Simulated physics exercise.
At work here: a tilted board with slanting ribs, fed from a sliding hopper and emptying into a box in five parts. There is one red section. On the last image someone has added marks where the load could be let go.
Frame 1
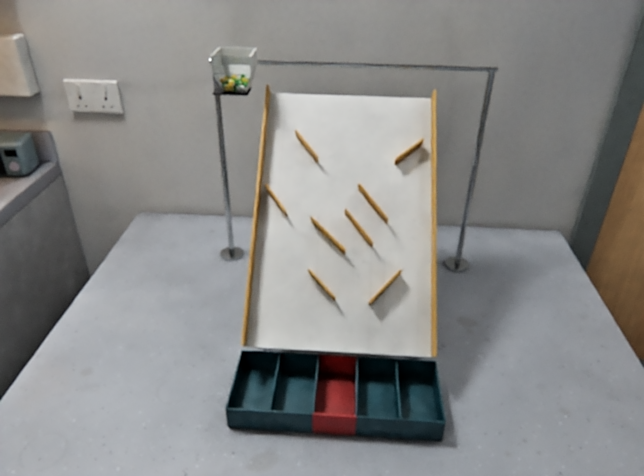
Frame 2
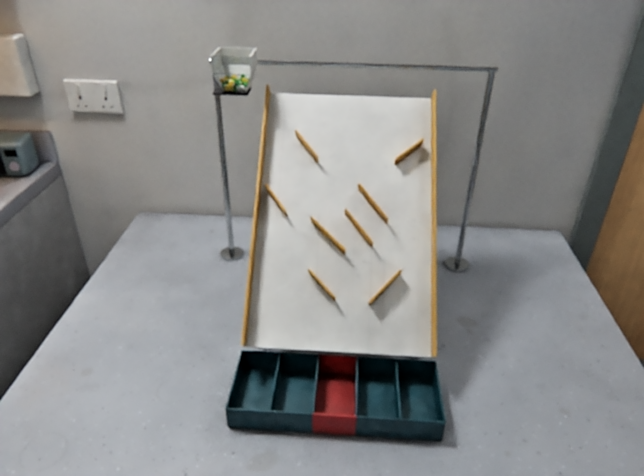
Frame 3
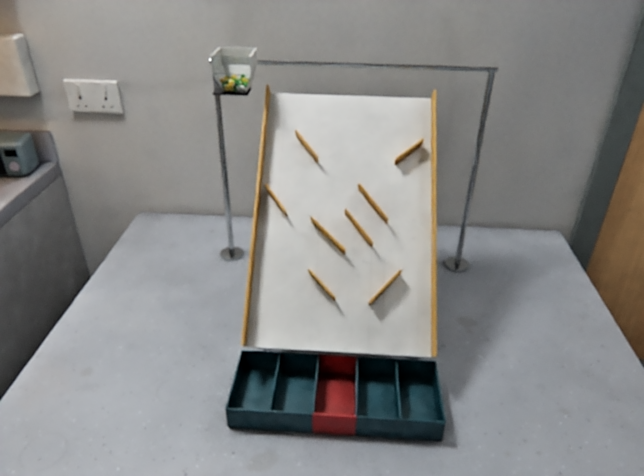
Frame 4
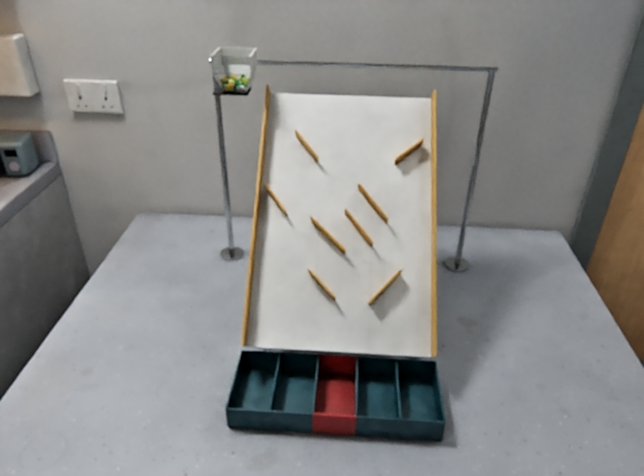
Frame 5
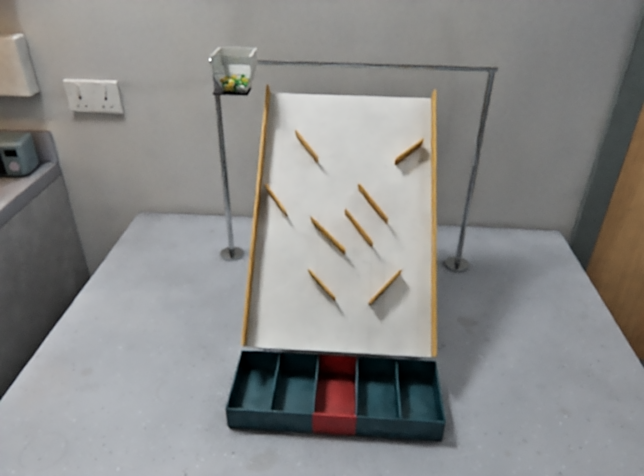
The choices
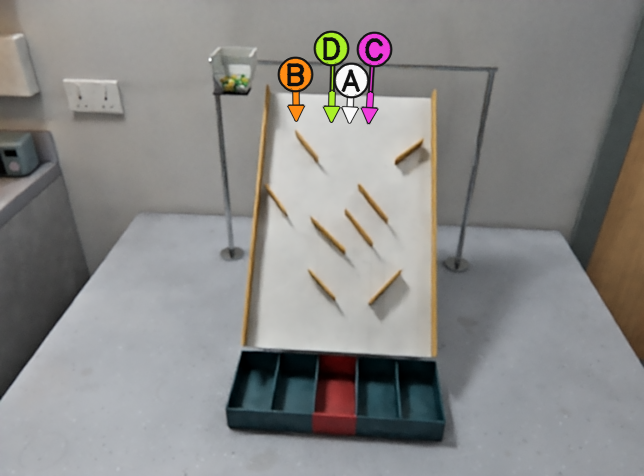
The small clear hopper of colorful jelly beans stayed still at the upper left of its metal rail, while below it the tilted white board with slanting ribs and the green box with one red section sat motionless.
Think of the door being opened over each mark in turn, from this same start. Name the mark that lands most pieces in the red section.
Choose D.
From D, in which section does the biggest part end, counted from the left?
The third from the left.
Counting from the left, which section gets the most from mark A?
The third.
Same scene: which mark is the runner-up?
That is mark A.
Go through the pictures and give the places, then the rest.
Hopper at (236, 86), jelly beans, door shut, in the first picture.
Ribs (295, 130) to (317, 157), (396, 159) to (423, 139), (265, 184) to (286, 211), in the second picture.
Ribs (359, 184) to (388, 219), (311, 217) to (345, 250), (345, 209) to (373, 243), in the third picture.
Ribs (308, 269) to (335, 298), (370, 302) to (401, 270), in the fourth picture.
Red section at (334, 423), number 3 of 5 from the left, in the fifth picture.
On the marked copy, mark A meets the board at (349, 117); mark B meets the board at (296, 115); mark C meets the board at (368, 117); mark D meets the board at (331, 116).
For mark A, about half in the red section, about a third in other sections, a small part held on the board.
For mark B, about a third in the red section, about half in other sections, a small part held on the board.
For mark C, about a quarter in the red section, about two thirds in other sections, a stray few held on the board.
For mark D, most in the red section, about a quarter in other sections, a stray few held on the board.
